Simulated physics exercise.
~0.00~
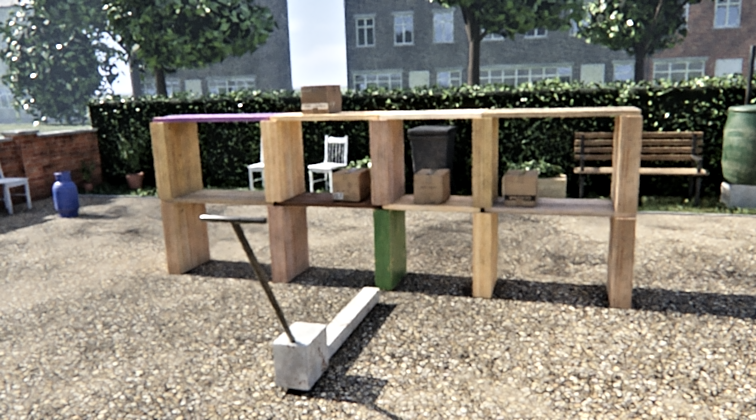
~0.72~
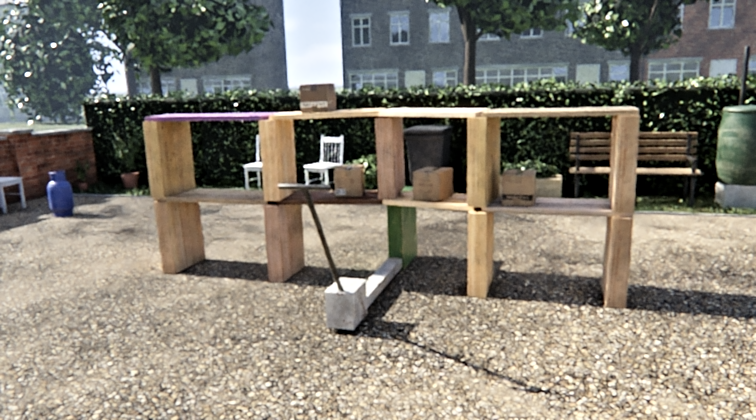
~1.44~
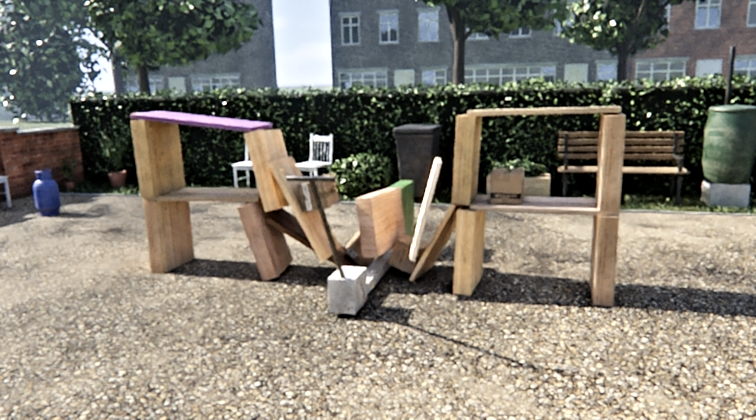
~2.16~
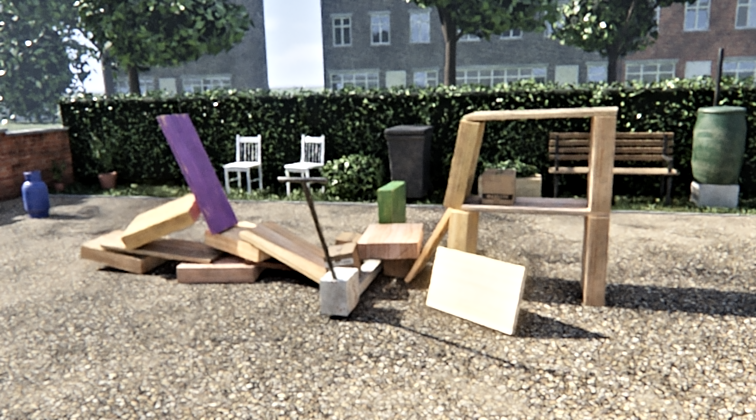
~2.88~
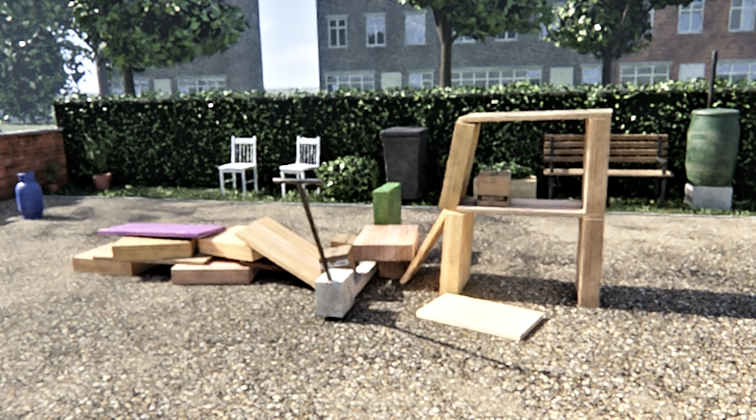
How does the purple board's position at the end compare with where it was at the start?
At the start it lies across the top of the shelf's left end, and by the end it is lying much lower and a little further left, flat on the heap of fallen boards near the ground.
